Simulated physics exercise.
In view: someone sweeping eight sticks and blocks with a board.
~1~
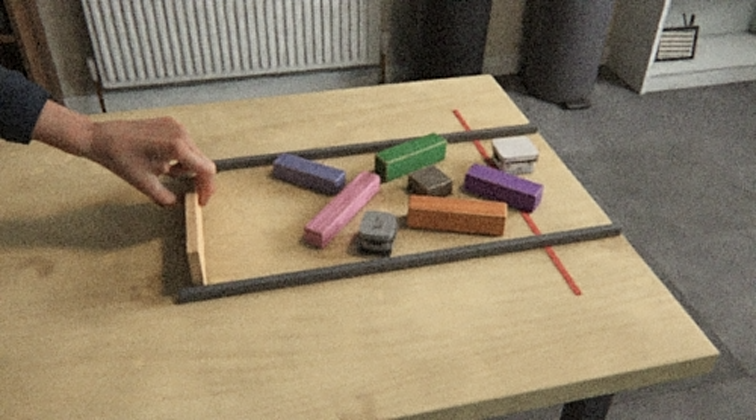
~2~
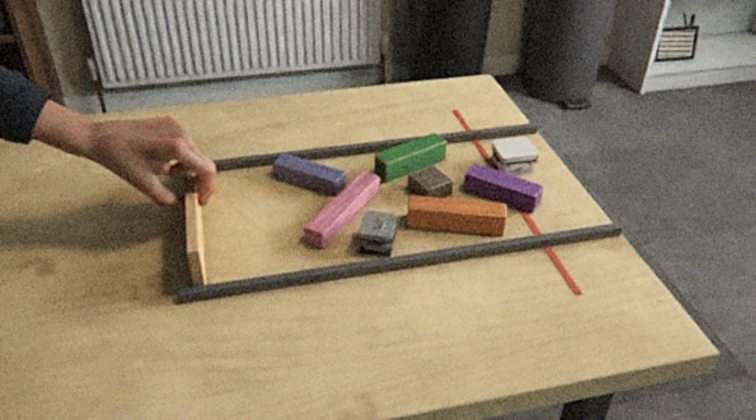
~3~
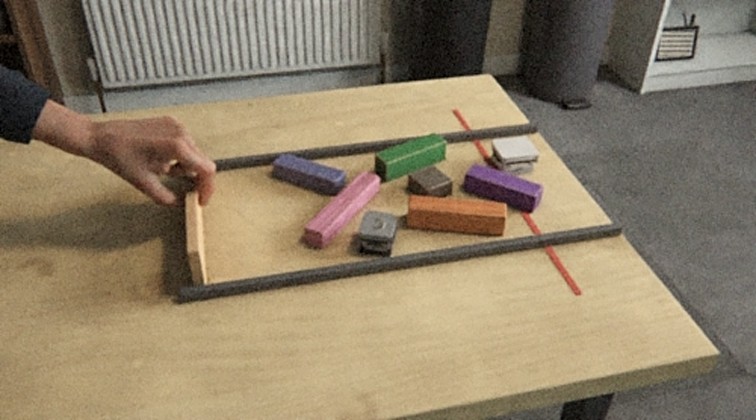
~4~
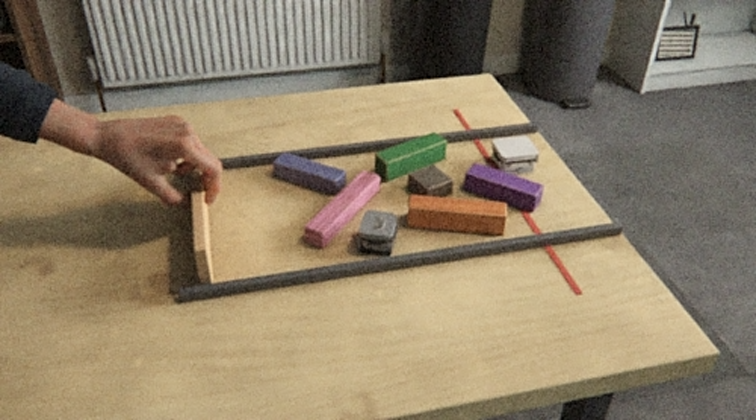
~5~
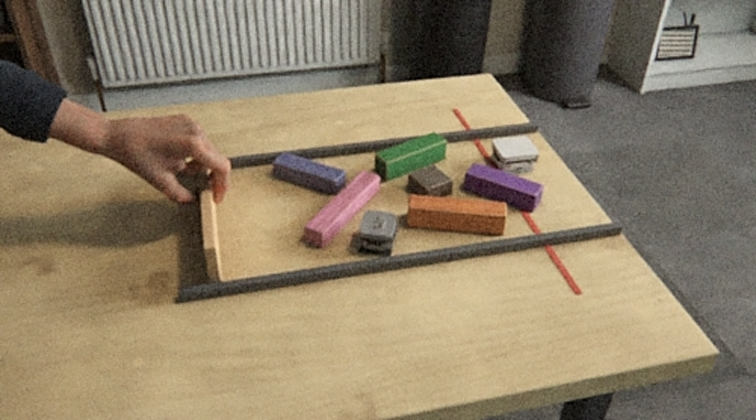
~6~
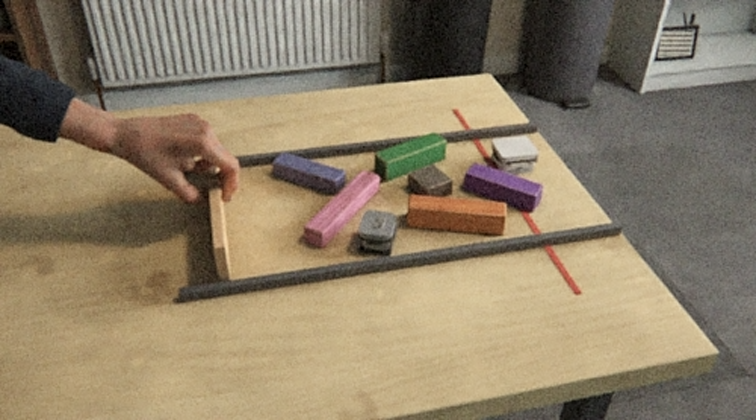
A hand holding an upright wooden board at the left end of two dark rails keeps it almost still at first, then slides it a short way to the right between them. The eight coloured sticks and small blocks ahead of it stay where they are, untouched, near the red tape line.
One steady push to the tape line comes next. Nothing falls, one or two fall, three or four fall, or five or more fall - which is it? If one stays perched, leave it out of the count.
I expect only one or a pair of them will drop off.
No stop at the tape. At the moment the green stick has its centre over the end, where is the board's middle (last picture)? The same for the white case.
(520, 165) and (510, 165), more or less.
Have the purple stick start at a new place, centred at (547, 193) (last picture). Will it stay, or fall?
The purple stick is lost.
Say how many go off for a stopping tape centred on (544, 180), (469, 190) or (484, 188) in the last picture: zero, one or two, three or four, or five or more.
Per place, in order: Five or over; zero; zero.
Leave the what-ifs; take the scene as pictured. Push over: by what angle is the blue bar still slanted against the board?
Somewhere near 0 degrees, I'd say.
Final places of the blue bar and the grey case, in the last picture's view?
Okay, so first (499, 152), and next (554, 219).
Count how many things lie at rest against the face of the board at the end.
Number: 3.
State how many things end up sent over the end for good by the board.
That would be exactly 1.
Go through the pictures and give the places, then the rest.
The first picture shows white case (514, 157); purple stick (503, 187); orange stick (456, 215); board (194, 208); tape (506, 186).
The second picture shows purple stick (503, 188); black block (430, 184).
The third picture shows orange stick (456, 215); grey case (378, 234).
The fourth picture shows white case (514, 156); green stick (411, 156).
The fifth picture shows purple stick (503, 187); blue bar (309, 173).
The sixth picture shows white case (514, 156); purple stick (503, 187); orange stick (456, 215); board (217, 204); tape (506, 185).
Soon after, none off yet; white case at rest near (514, 156); purple stick at rest near (503, 187); orange stick at rest near (456, 215).
Then, none off yet; white case at rest near (514, 156); purple stick moved a little near (533, 189); orange stick moved a little near (512, 214).
At rest, the number that fall off is one or two; fallen, purple stick.
